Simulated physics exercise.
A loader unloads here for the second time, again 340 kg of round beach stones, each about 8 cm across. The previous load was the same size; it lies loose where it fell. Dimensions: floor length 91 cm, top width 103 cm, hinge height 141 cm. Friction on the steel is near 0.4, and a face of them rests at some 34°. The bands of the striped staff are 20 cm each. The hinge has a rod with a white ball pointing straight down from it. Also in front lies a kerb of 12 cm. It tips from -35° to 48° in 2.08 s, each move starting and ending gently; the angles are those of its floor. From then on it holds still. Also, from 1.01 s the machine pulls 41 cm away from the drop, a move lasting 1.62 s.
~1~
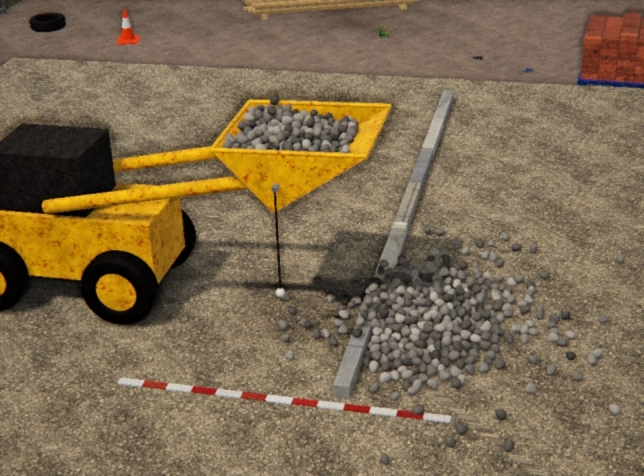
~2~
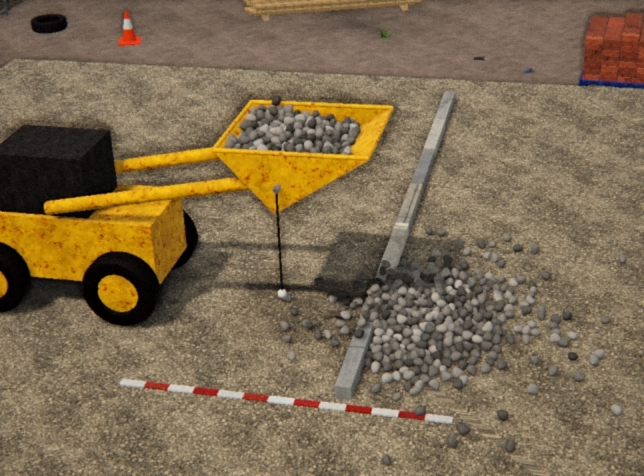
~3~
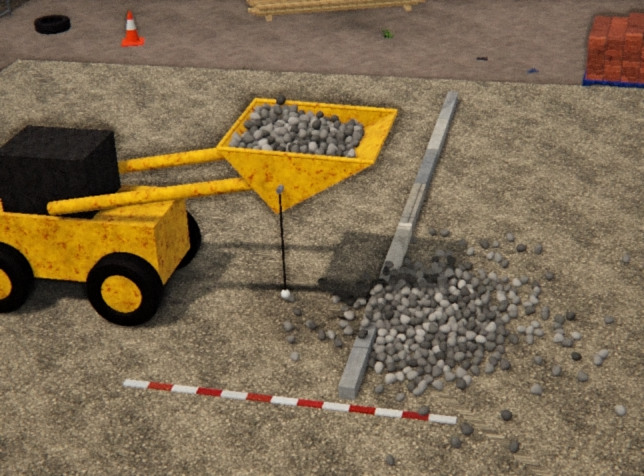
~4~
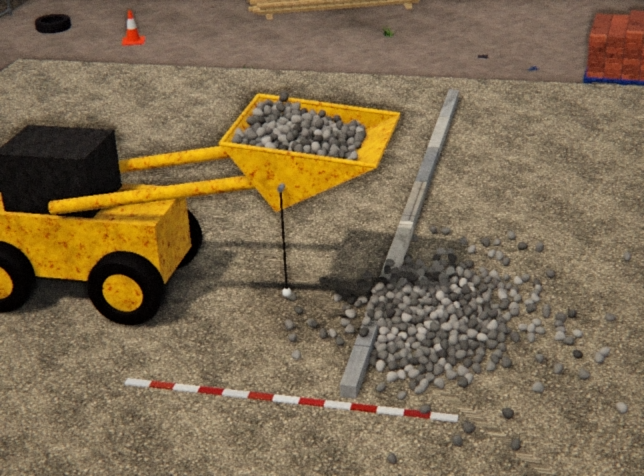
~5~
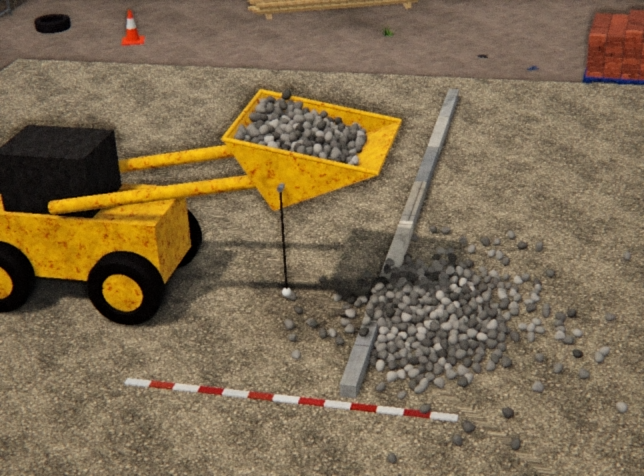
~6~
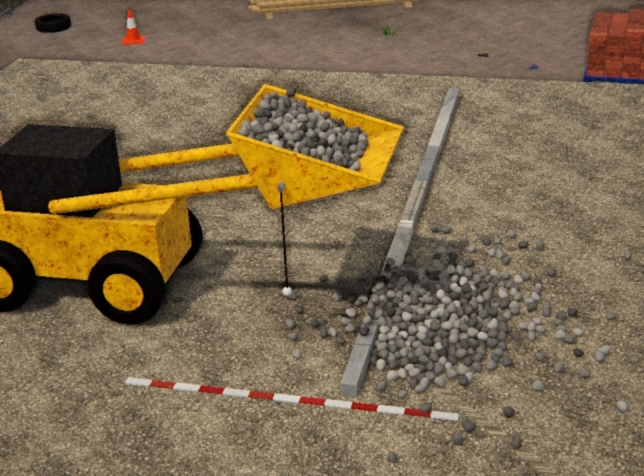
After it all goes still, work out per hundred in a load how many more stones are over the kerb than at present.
Around 44 stones per hundred.
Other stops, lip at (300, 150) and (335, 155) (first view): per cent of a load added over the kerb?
0 %, then 15 %.
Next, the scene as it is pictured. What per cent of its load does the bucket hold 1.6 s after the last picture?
Reading: Near 0 % of the load.
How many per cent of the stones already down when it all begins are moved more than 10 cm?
10 %.
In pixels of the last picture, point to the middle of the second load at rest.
Roughly at pixel (367, 301).
Then, 1.0 s after the last picture the floor is at 35°; in per cent of one load, 76 in the bucket, 27 on this side of the kerb, 97 over the kerb; the foremost stones are at (629, 331).
Then, 1.6 s after the last picture the floor is at 48°; in per cent of one load, 1 in the bucket, 65 on this side of the kerb, 135 over the kerb; the foremost stones are at (629, 331).
Then, 2.5 s after the last picture the floor is at 48°; in per cent of one load, 0 in the bucket, 65 on this side of the kerb, 135 over the kerb; the foremost stones are at (629, 331).
Then, 5.1 s after the last picture the floor is at 48°; in per cent of one load, 0 in the bucket, 65 on this side of the kerb, 135 over the kerb; the foremost stones are at (629, 331). Net gain over the kerb, 44.
